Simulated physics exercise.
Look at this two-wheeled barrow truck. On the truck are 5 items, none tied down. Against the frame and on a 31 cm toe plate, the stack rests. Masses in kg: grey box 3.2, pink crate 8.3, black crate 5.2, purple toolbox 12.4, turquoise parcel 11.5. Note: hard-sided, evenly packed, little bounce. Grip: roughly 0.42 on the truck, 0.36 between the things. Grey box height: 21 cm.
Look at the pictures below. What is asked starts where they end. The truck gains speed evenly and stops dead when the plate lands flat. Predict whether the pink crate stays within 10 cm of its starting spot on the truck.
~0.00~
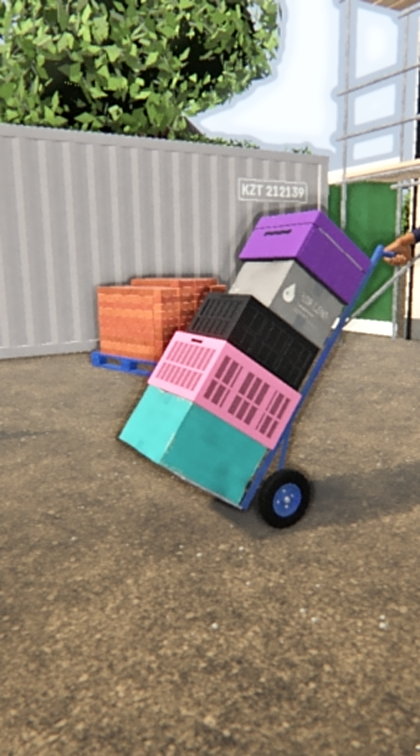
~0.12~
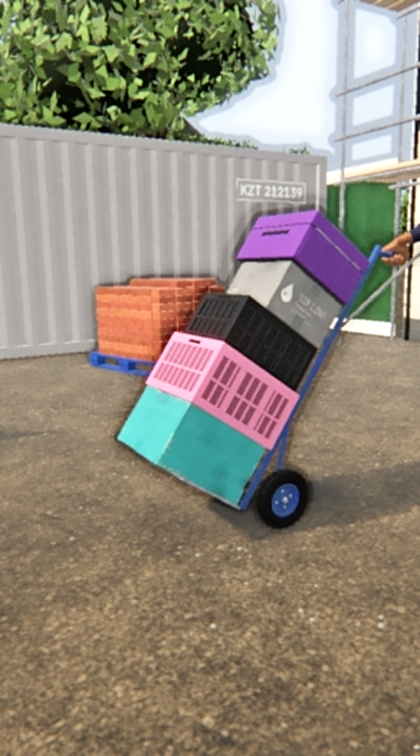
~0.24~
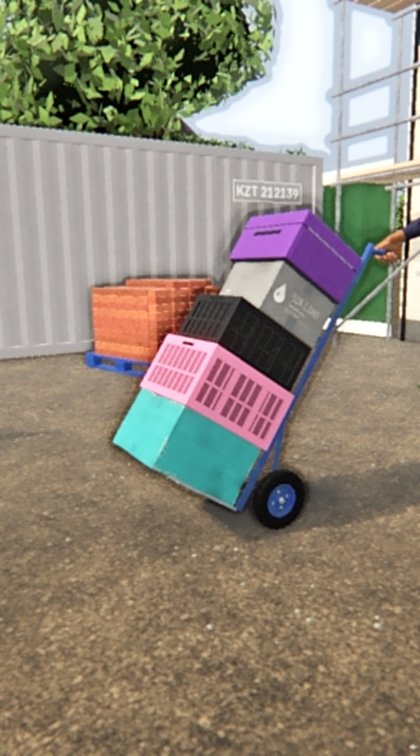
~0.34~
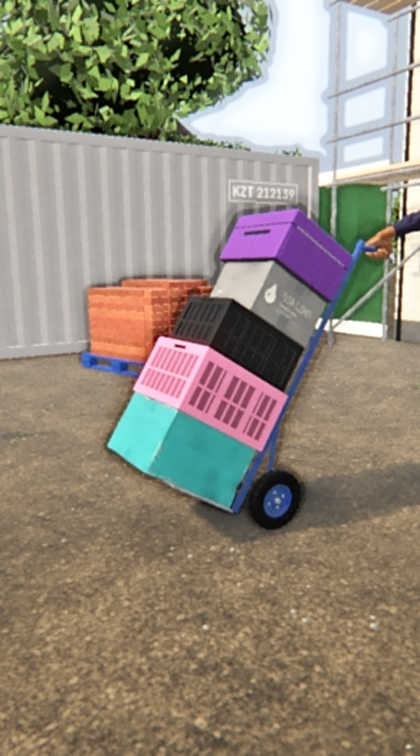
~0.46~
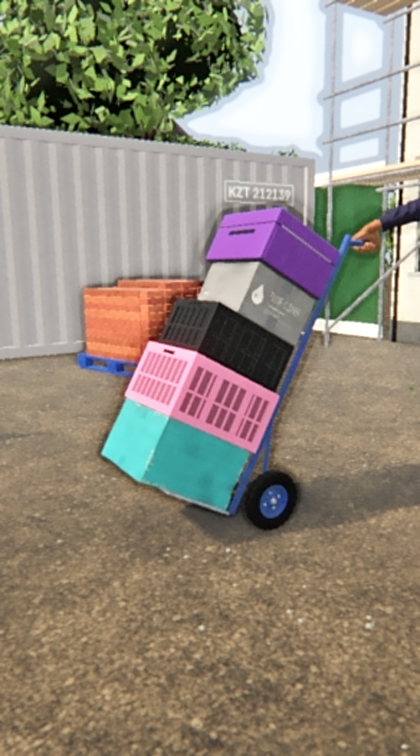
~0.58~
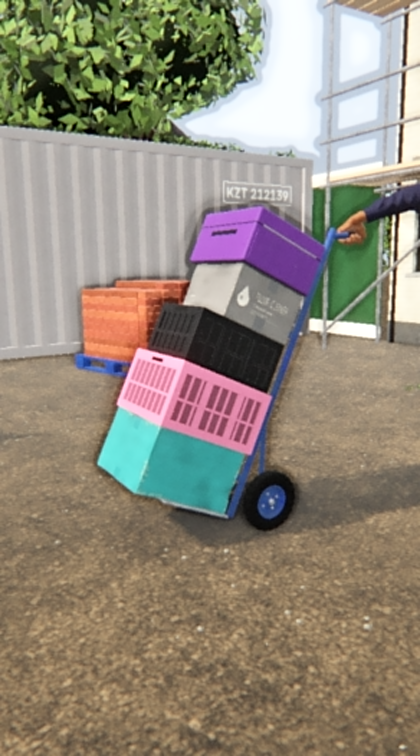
It remains near where it began.
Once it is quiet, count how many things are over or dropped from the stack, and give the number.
Total: 0.
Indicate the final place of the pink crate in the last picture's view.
Around (158, 436).
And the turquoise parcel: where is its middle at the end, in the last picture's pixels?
In the last picture it sits around (163, 495).
Around 1.18 s, truck upright; pink crate tipped 6° against what carries it near (152, 435); purple toolbox tipped 6° against what carries it; grey box tipped 6° against what carries it.
Finally (2.6 s), not toppled but over 10 cm from the start, purple toolbox; the other 4 still in place (within 10 cm). In the last view, pink crate near (158, 436).
